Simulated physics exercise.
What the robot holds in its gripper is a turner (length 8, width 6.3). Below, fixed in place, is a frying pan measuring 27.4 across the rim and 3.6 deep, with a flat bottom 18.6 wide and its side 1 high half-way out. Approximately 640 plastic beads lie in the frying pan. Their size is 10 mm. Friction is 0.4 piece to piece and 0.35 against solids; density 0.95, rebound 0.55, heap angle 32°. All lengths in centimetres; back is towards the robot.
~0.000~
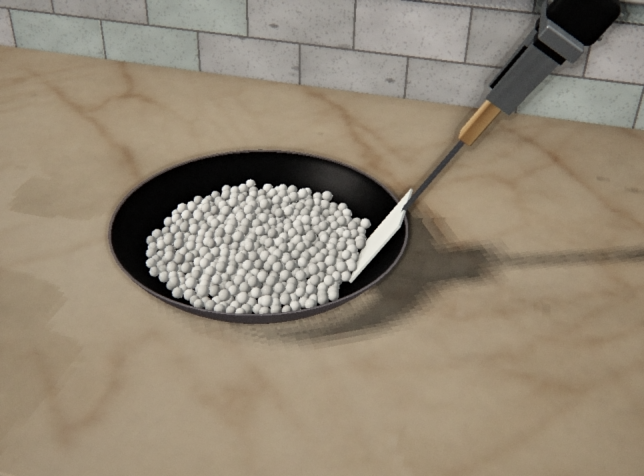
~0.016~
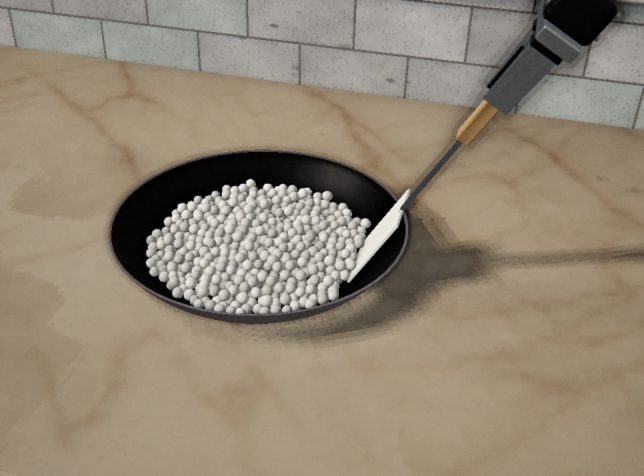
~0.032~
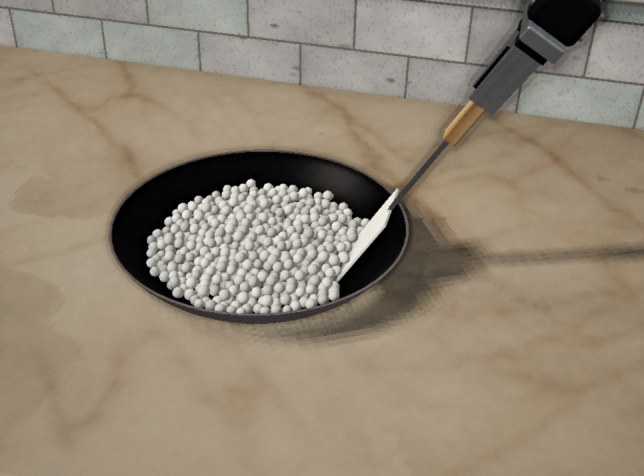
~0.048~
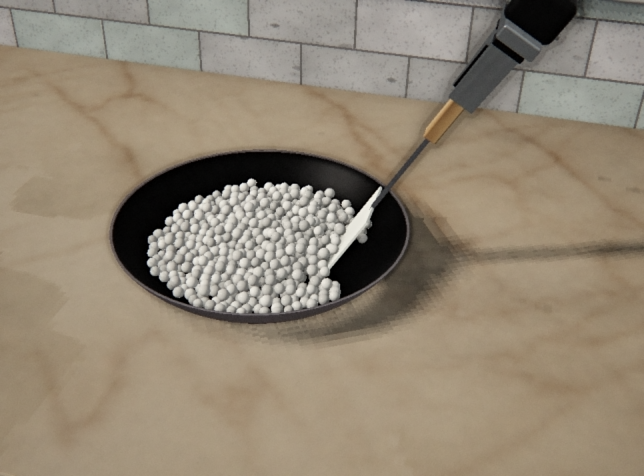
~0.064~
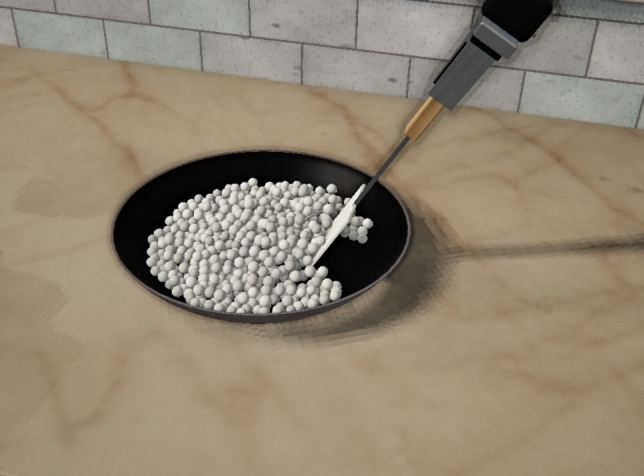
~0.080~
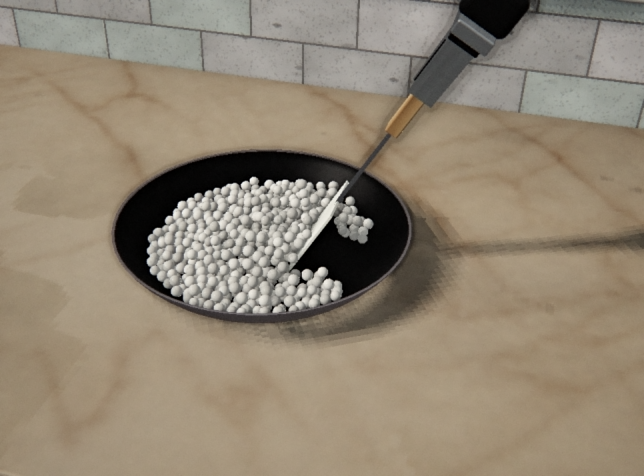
Robot arm pushing a white turner leftward through small pale beads in a black frying pan on a marble-look countertop.
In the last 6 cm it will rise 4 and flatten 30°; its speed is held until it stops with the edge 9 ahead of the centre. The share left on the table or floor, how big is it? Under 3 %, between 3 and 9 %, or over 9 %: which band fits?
The band that fits is over 9 %.
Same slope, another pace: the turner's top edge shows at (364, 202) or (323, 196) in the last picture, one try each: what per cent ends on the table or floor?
About 5 and 20 per cent.
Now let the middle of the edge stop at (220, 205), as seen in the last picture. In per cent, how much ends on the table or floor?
About 5 per cent.
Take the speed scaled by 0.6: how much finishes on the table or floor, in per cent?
That comes to some 5 per cent, roughly.
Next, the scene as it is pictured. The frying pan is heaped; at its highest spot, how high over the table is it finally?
It reaches about 4.0 cm.
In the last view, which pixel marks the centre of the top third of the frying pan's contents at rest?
The centre sits at about (192, 215).
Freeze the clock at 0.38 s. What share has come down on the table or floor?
Roughly 10 percent.
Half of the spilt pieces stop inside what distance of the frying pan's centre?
42 cm or so.
After 0.12 s, sloping 60°, highest piece 6 above the table; 643 in the frying pan.
After 0.16 s, sloping 51°, highest piece 6 above the table; 643 in the frying pan.
After 0.38 s, sloping 30°, highest piece 4 above the table; 566 in the frying pan, 77 on the table or floor.
After 1.43 s, sloping 30°, highest piece 4 above the table; 566 in the frying pan, 77 on the table or floor.
At rest, 566 in the frying pan, 77 on the table or floor. That is 12 % on the table or floor.
